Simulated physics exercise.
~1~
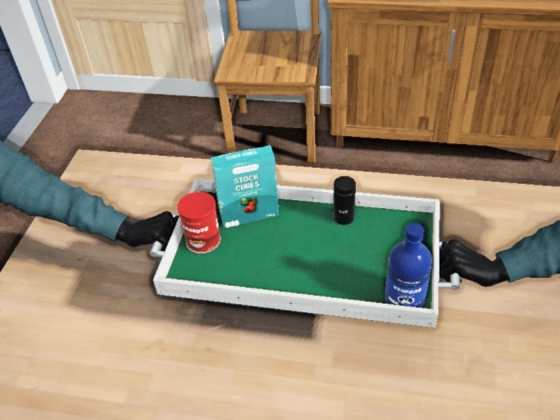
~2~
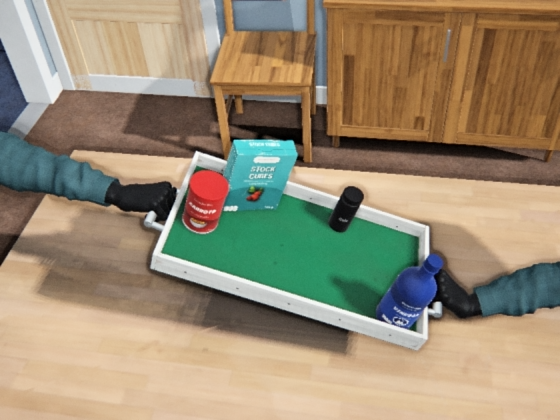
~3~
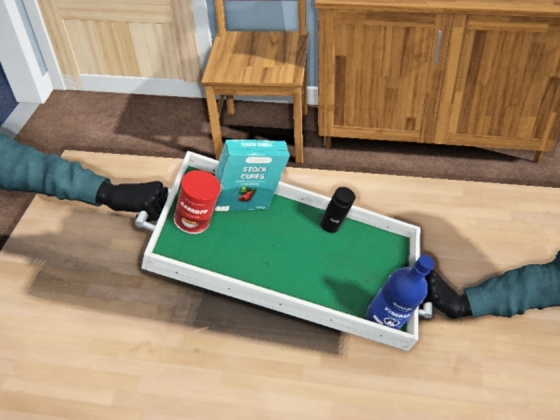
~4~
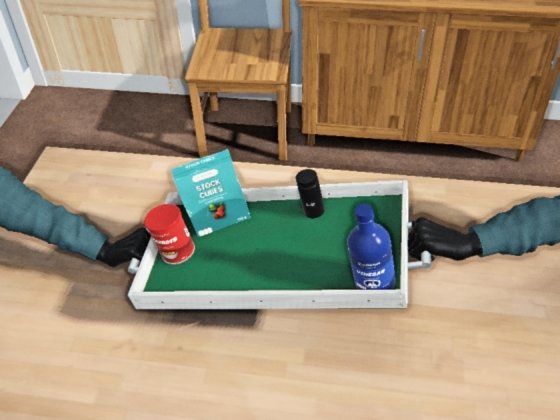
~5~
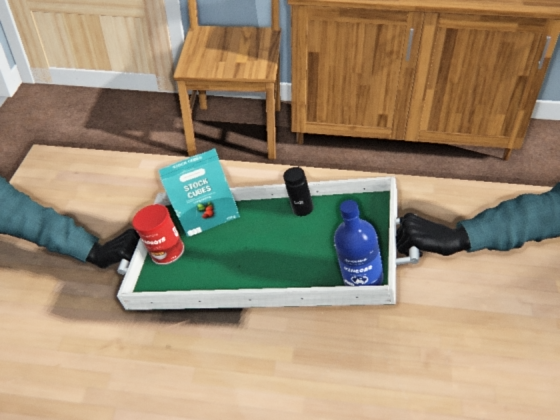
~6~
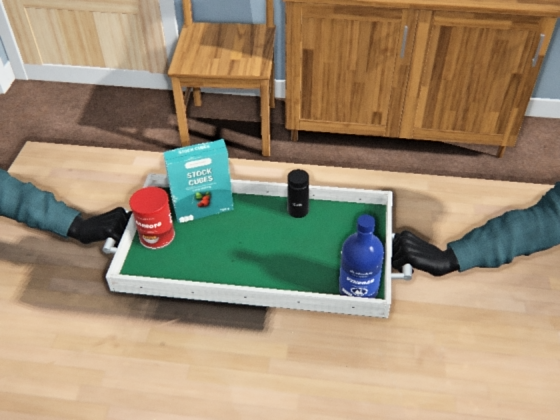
Two gloved hands held a green-lined tray over a wooden table and tipped it down to the right, then the other way, before bringing it back nearly level, with the turquoise packet, red tin, black shaker and blue bottle all still standing.
